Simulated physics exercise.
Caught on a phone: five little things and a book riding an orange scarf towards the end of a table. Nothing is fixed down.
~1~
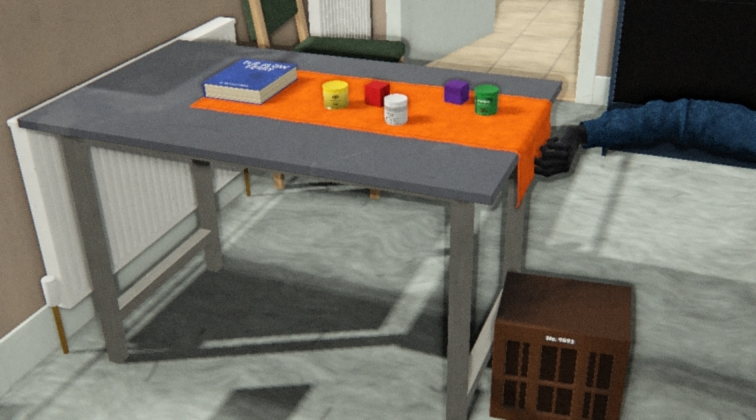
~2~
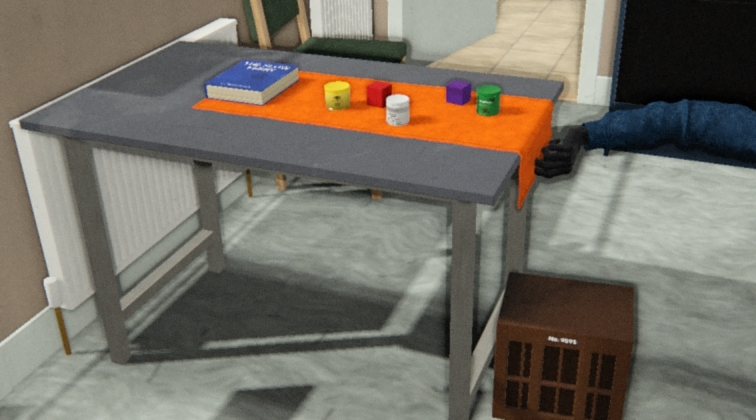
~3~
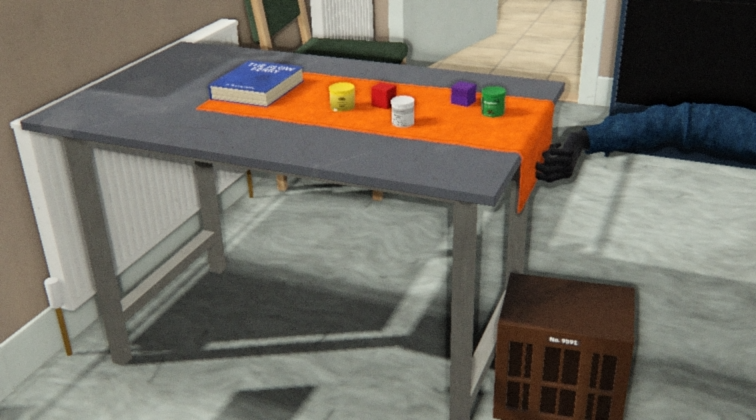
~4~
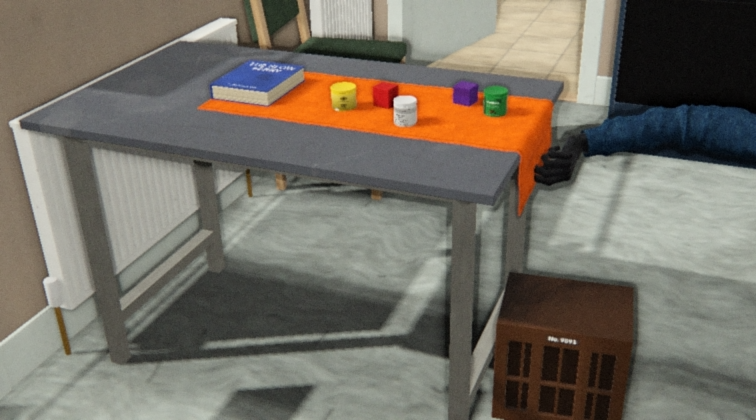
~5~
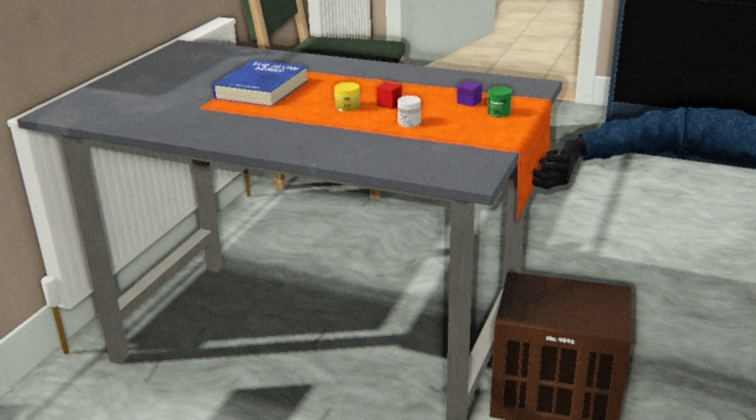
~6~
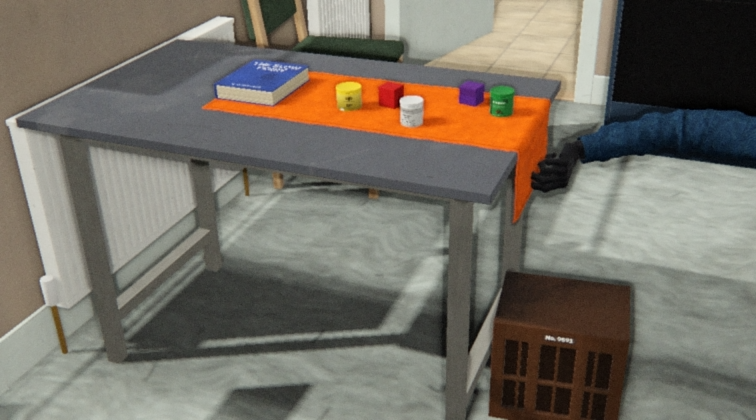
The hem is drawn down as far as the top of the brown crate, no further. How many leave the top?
The count of fallen things is three.
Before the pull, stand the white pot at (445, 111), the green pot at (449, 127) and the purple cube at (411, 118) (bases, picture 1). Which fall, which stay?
The white pot tumbles off, the green pot tumbles off, the purple cube tumbles off.
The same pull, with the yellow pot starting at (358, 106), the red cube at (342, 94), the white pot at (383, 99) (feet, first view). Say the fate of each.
The yellow pot stays on; the red cube does not fall; the white pot goes over.
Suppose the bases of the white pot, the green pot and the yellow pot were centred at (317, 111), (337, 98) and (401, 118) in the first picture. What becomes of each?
The white pot holds on, the green pot keeps its place on top, the yellow pot falls.
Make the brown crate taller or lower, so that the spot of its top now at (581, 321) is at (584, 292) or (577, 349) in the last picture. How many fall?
In that case 2 and 4.
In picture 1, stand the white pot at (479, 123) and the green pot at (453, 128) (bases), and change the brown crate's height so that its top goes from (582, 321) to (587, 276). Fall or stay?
The white pot drops off, the green pot is carried off.
Soon after, hem near (529, 245); green pot gone.
Then, hem on the crate; green pot, purple cube and white pot gone.
At rest, hem on the crate; green pot, purple cube and white pot gone. It carries off three.
